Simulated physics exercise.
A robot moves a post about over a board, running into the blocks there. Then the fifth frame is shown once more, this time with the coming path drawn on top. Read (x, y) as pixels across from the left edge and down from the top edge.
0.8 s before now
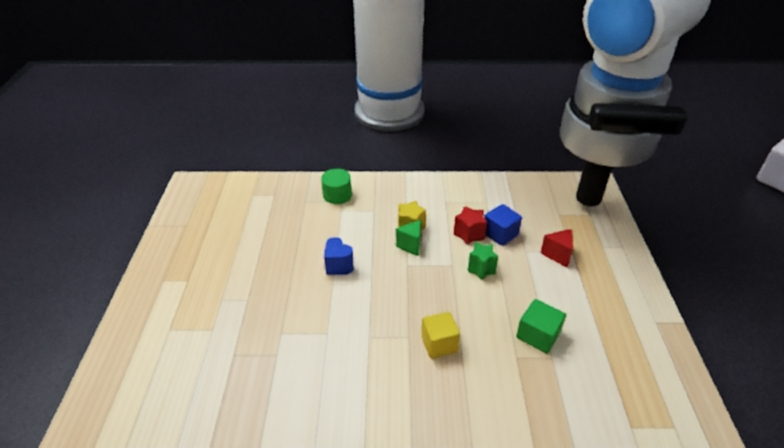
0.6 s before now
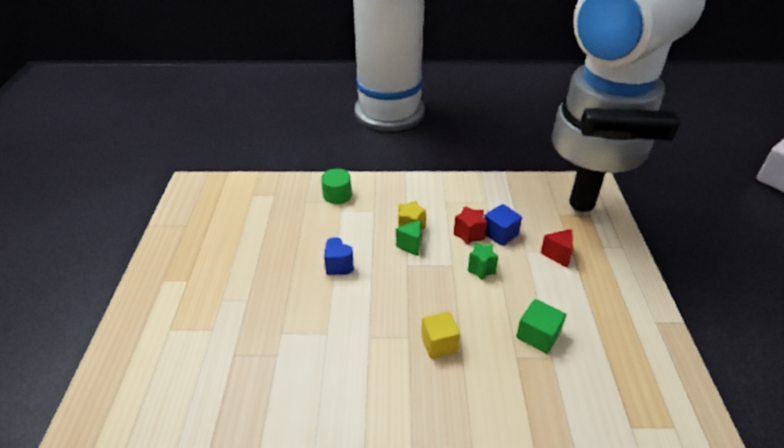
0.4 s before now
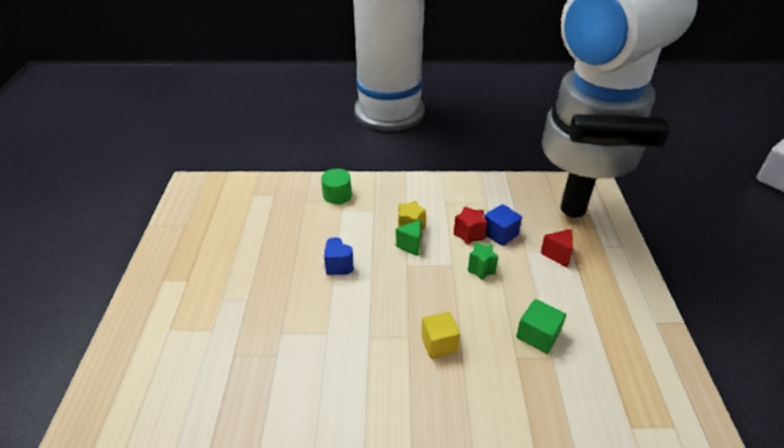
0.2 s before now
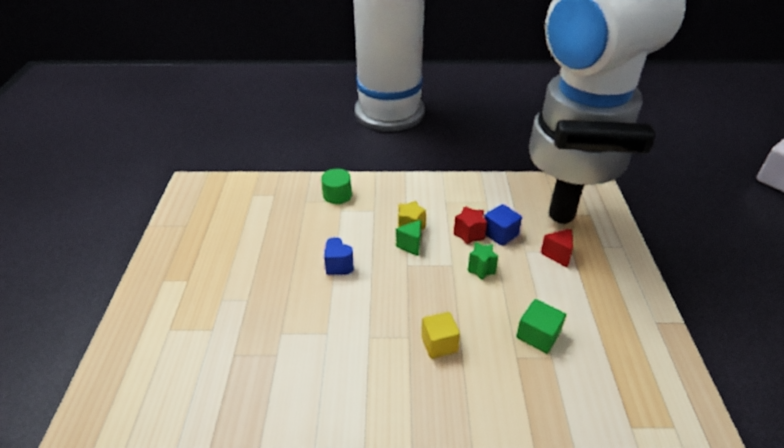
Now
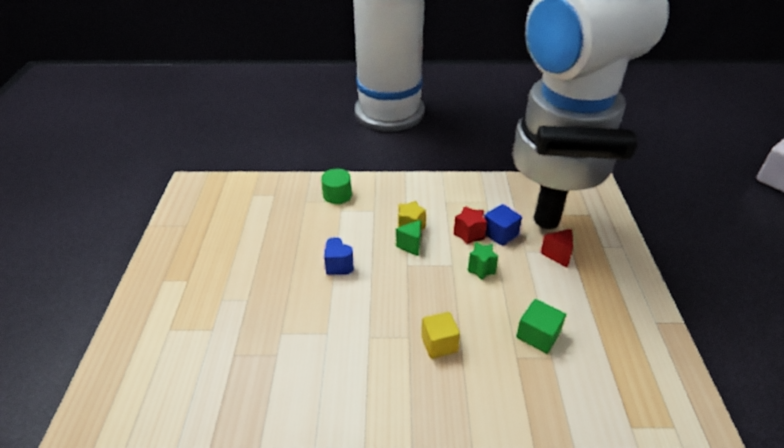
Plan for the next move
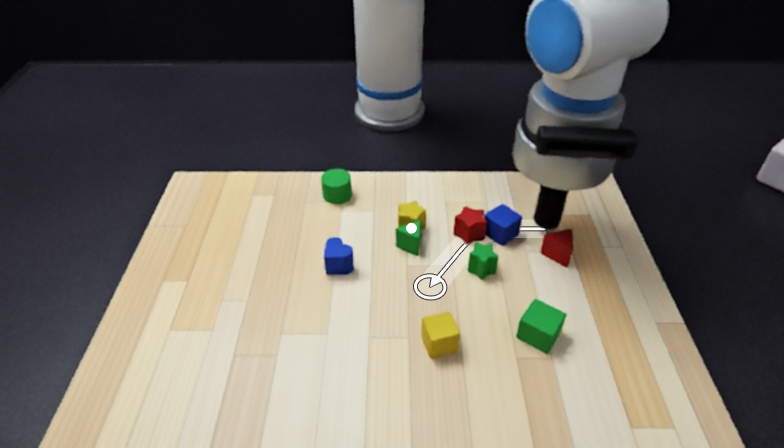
Robot arm moving a black post slowly left and slightly forward over a wooden board, the scattered coloured blocks staying still.
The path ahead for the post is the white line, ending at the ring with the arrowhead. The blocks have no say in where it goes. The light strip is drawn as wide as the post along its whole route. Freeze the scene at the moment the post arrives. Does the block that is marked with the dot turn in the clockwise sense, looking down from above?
Final answer: No.
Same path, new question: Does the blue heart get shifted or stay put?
Undisturbed, or as good as.
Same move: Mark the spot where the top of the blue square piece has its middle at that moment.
Located at (423, 237).
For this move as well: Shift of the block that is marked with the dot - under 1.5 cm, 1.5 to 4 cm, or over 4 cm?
Shift: 1.5 to 4 cm.
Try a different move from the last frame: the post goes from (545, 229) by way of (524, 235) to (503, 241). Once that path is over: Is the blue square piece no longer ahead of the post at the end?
I believe not.
Path on the board, from (545, 229) over (494, 230) and (458, 253) to (430, 287); the dot is on the green triangular piece.
On the path given first. One third of the way, post at (495, 223); red star at (442, 216); blue square piece at (471, 219), turned 15° clockwise.
Two thirds of the way, post at (458, 247); yellow star at (394, 204), turned 30° clockwise; green triangular piece at (396, 232), turned 65° anticlockwise; red star at (410, 218), turned 40° clockwise; blue square piece at (429, 234), turned 60° clockwise.
At the end, post at (431, 280); blue heart in place; yellow star at (393, 204), turned 30° clockwise; green triangular piece at (395, 232), turned 65° anticlockwise; red star at (409, 219), turned 50° clockwise; blue square piece at (423, 237), turned 75° clockwise.
